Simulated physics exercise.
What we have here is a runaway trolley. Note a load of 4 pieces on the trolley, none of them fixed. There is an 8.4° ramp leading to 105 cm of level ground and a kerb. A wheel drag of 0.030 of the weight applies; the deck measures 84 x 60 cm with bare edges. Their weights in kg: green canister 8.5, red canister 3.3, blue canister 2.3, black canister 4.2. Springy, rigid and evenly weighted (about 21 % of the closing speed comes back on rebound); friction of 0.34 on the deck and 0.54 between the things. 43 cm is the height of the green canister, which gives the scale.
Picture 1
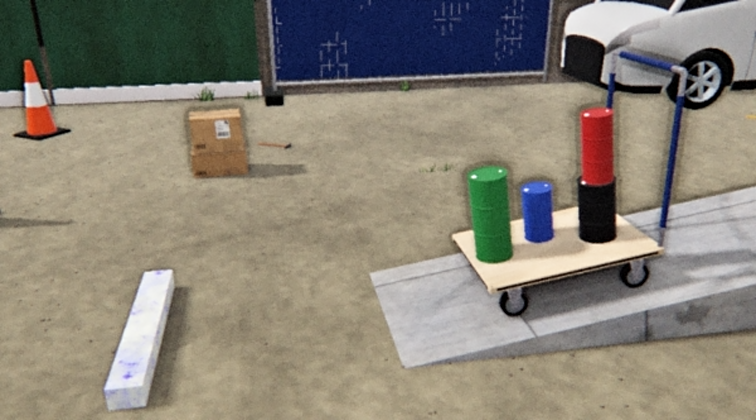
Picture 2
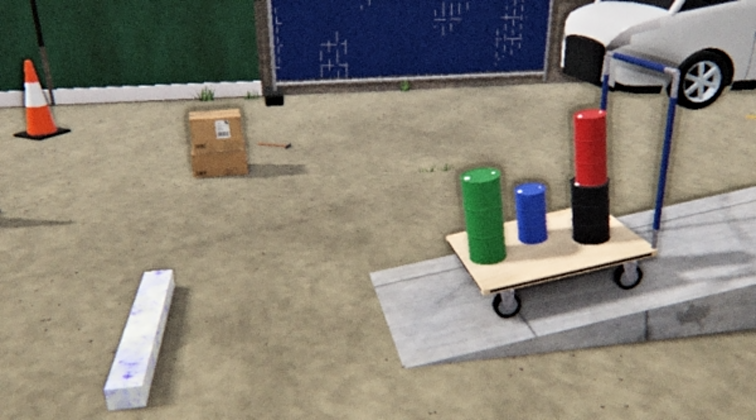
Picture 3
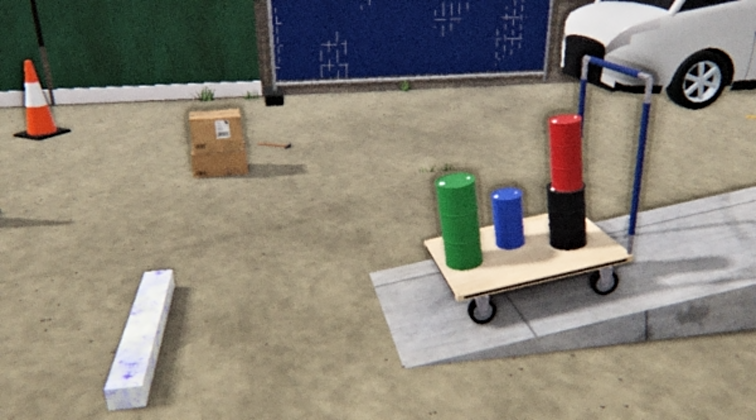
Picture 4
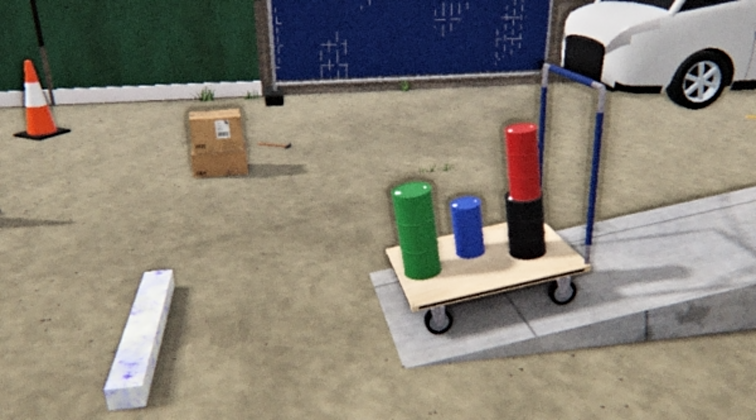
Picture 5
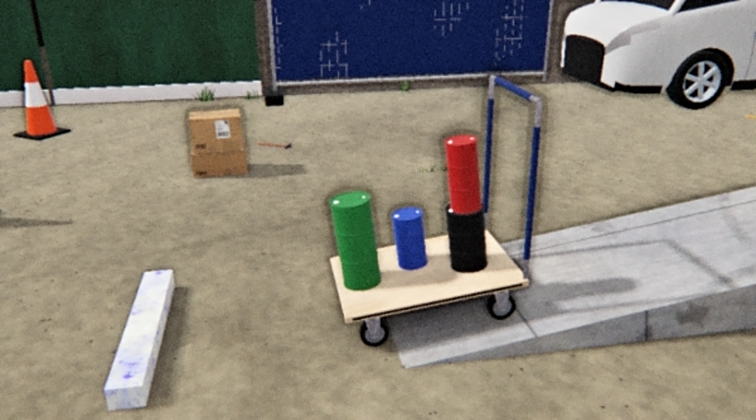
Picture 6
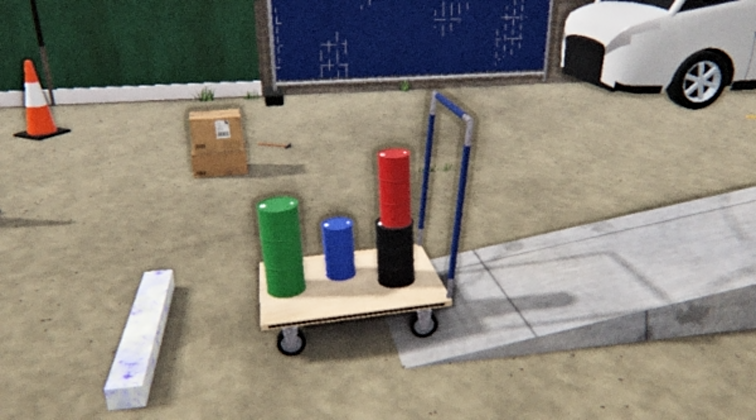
A trolley carrying four coloured canisters rolls left down a ramp onto level ground.
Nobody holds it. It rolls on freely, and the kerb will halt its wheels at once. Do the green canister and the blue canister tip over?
The green canister tips over; the blue canister does not tip.
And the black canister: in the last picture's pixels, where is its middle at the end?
Its centre ends close to (198, 300) in the last view.
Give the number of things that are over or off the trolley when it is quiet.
It comes to 3.
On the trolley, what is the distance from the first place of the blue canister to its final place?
About 22 cm.
Then, 0.60 s past the last view, trolley at the kerb; green canister now off the trolley; blue canister shifted 16 cm near (193, 263); red canister tipped 4° against what carries it.
Then, 1.30 s past the last view, trolley at the kerb; blue canister shifted 20 cm near (182, 263); red canister tipped 45° against what carries it; black canister tipped 44° against what carries it.
Finally, off the trolley and tipped over, green canister and red canister; on their side or leaning hard on the trolley, black canister; not toppled but over 10 cm from the start, blue canister. Final places as that camera would see them, green canister near (62, 328), blue canister near (178, 265).
